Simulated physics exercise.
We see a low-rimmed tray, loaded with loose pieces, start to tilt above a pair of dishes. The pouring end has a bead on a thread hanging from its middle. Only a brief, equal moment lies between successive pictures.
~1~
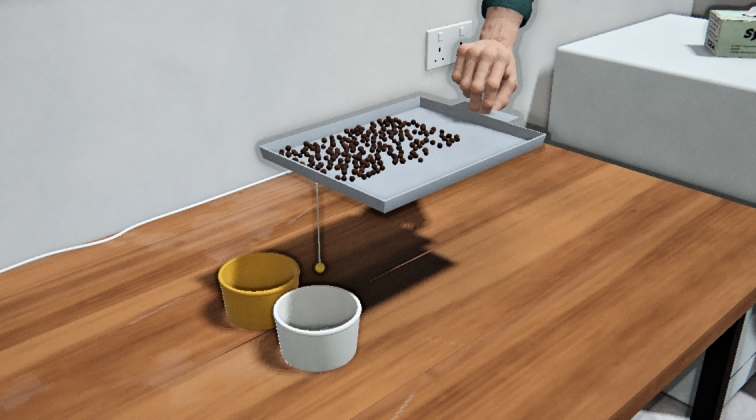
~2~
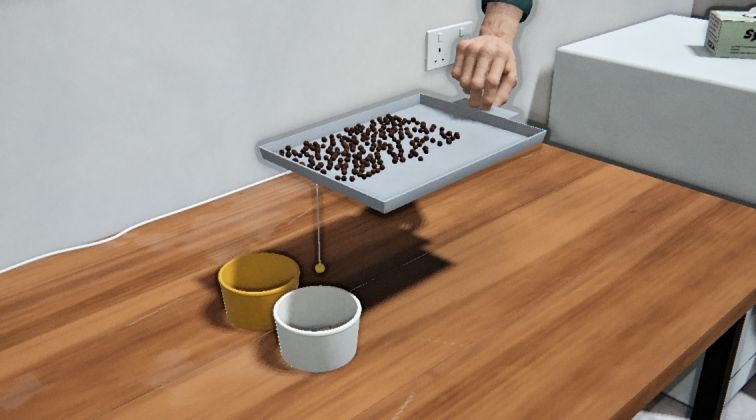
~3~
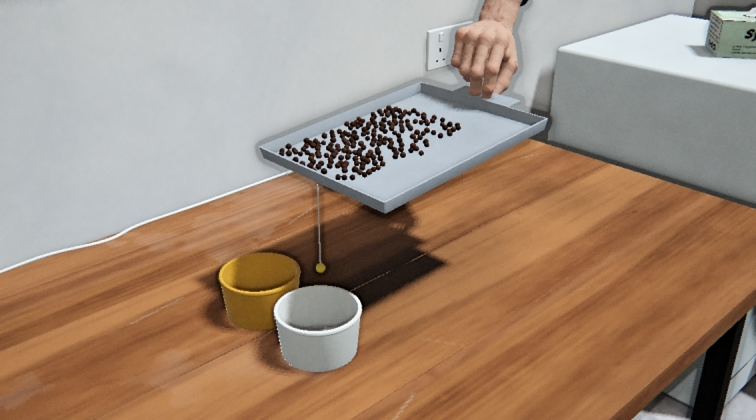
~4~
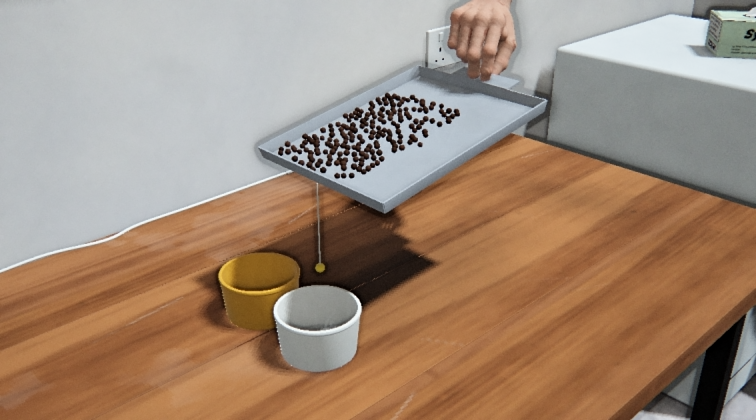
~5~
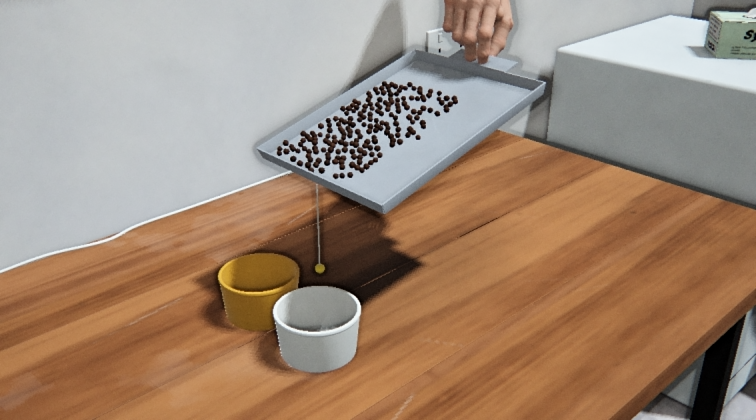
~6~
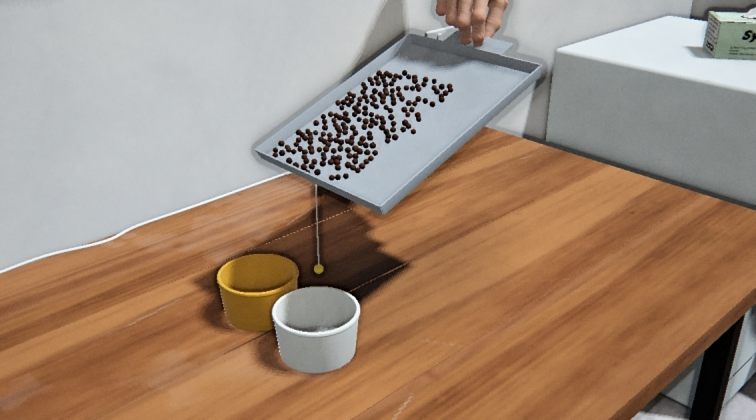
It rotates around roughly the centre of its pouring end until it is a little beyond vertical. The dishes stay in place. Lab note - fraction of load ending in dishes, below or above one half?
Above one half.
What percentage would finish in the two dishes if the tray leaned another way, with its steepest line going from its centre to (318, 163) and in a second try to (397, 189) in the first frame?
So it's 50 percent with the first slope and 10 percent with the other.
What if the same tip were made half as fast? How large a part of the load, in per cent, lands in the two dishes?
Around 80 percent.
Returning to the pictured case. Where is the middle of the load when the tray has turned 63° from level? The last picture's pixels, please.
About (302, 160).
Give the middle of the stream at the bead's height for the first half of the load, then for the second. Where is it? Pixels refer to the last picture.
Points: About (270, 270), then about (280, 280).
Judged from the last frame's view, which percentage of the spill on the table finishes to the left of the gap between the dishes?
Roughly 80 %.
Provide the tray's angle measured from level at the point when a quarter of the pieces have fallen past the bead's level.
I'd say it is tilted about 110°.
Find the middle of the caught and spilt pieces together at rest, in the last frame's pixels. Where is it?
(266, 318).
Just after the last frame, tray tipped steeply; almost all on the tray; just a few outside both; about a tenth in the air.
A moment on, tray tipped past a quarter turn; the larger part on the tray; just a few in the right dish; about a tenth in the left dish; just a few outside both; just a few in the air.
Further on, tray tipped past a quarter turn; roughly a third in the right dish; roughly half in the left dish; about a tenth outside both.
When it is over, tray tipped past a quarter turn; roughly a third in the right dish; roughly half in the left dish; about a tenth outside both.
